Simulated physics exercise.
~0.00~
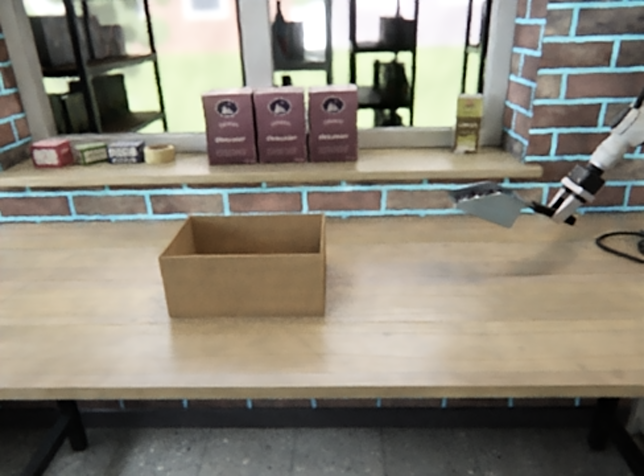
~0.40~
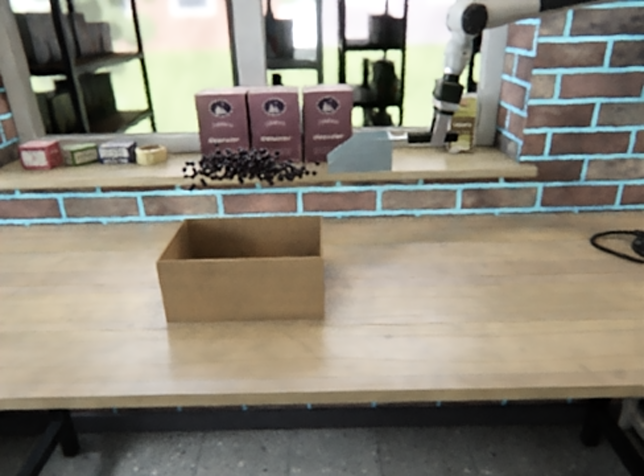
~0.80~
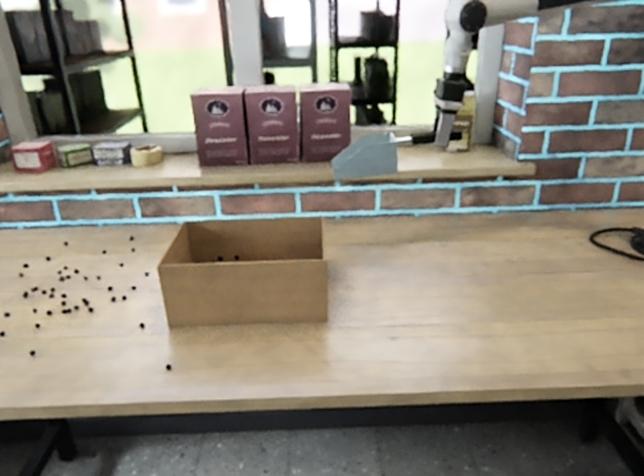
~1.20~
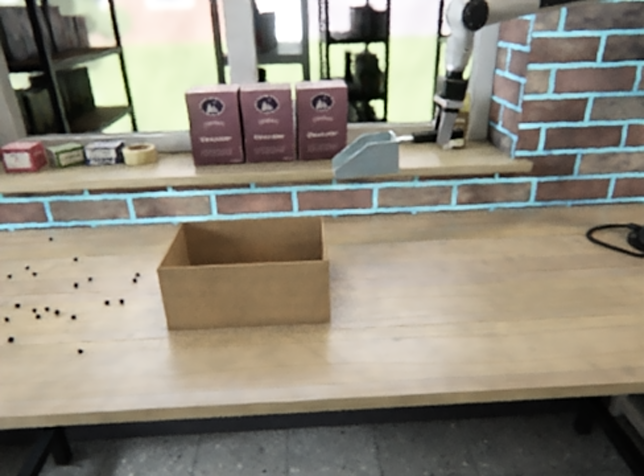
The clip shows a robotic arm swinging a grey scoop left and up above a wooden table, flinging a cluster of small black beads toward an open cardboard box; some drop inside, while many scatter across the tabletop to the left and remain there as the scoop stays raised.
